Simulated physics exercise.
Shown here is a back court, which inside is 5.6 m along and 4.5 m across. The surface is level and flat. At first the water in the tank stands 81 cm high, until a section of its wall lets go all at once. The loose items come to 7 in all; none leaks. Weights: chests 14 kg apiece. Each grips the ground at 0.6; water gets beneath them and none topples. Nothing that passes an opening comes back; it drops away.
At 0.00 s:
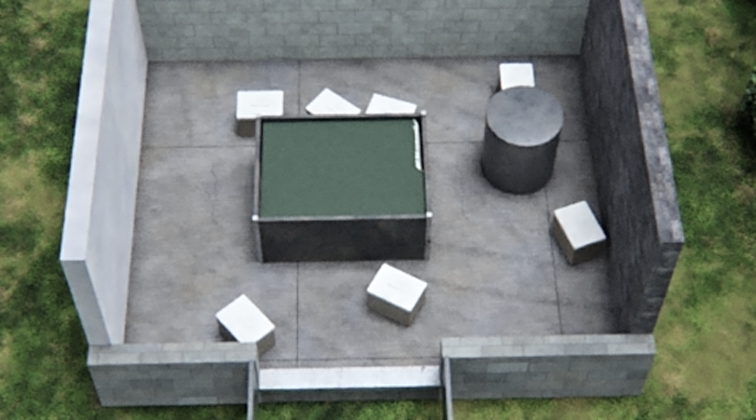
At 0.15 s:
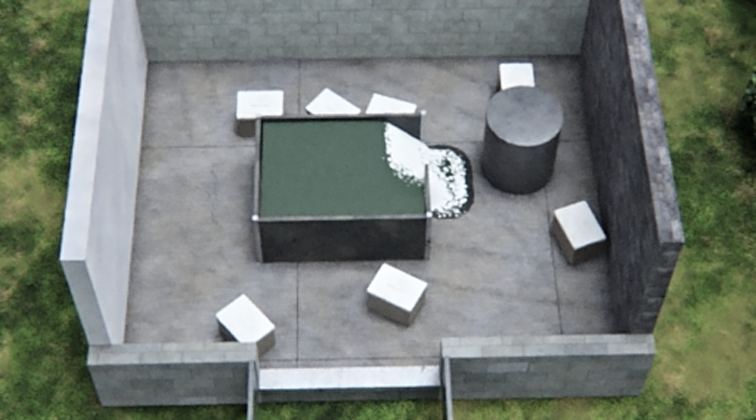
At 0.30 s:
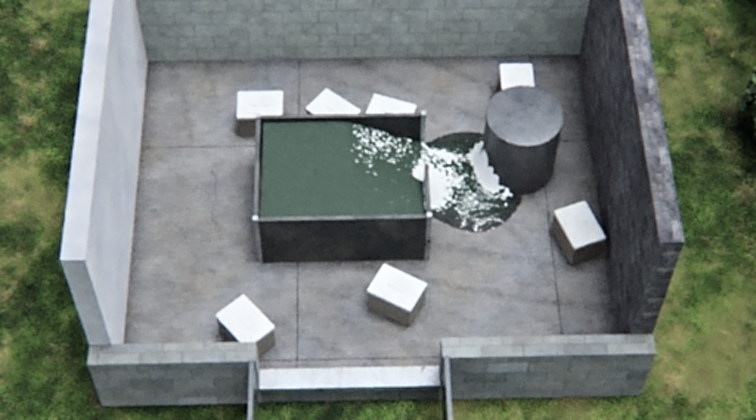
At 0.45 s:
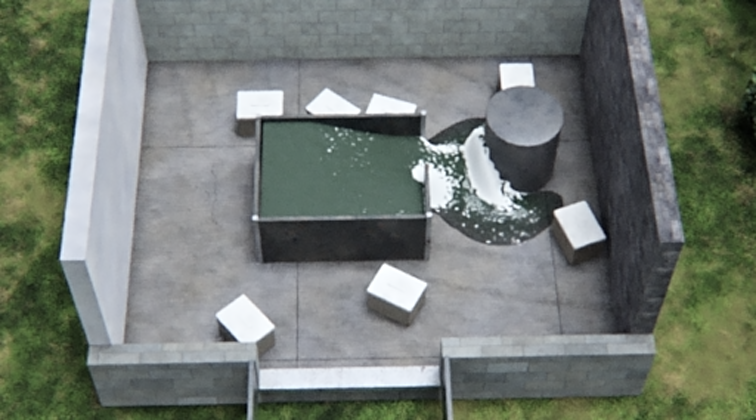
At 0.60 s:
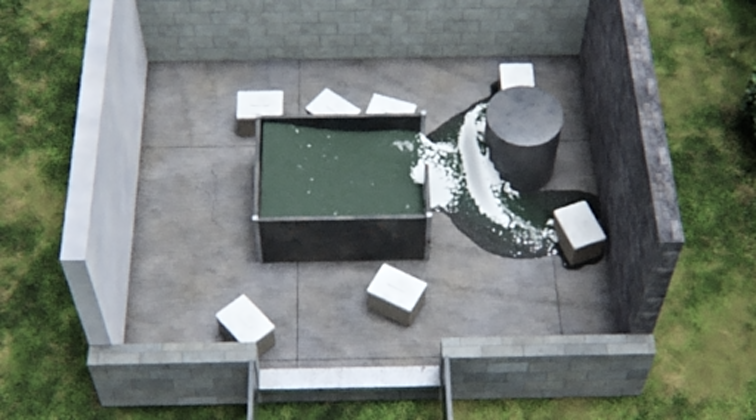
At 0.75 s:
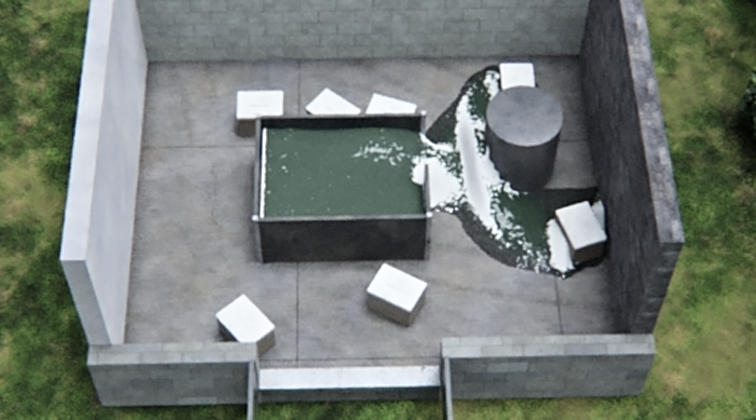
Walled court with a dark tank releasing green water from its right side, the flow spreading around a grey cylinder and white blocks.
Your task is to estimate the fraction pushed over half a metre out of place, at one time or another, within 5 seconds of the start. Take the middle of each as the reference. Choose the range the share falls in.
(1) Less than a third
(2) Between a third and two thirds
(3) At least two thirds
2, between a third and two thirds.
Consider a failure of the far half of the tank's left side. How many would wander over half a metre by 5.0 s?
Count: 5.
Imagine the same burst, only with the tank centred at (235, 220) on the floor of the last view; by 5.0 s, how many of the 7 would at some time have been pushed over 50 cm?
4.
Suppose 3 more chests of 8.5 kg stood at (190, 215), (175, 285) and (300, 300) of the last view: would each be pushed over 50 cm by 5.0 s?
Result, in sequence: Below the mark / below the mark / above the mark.
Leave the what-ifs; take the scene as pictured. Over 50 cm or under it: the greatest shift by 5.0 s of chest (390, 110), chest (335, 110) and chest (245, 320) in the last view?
In order: Not as far, not as far and farther.
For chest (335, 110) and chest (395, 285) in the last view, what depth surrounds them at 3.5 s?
Some 3 cm at the first, some 5 cm at the second.
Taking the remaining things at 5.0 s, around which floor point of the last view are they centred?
Mean position: Approximately (356, 198).
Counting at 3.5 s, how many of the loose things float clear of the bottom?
2 at that moment.
After 1.1 s 0 of 7 are over 50 cm from their spots; 0 afloat.
After 2.2 s 0 of 7 are over 50 cm from their spots; 2 afloat.
After 3.5 s 2 of 7 are over 50 cm from their spots; 2 afloat.
After 5.0 s 3 of 7 are over 50 cm from their spots, and 4 have been at some point; 2 afloat.
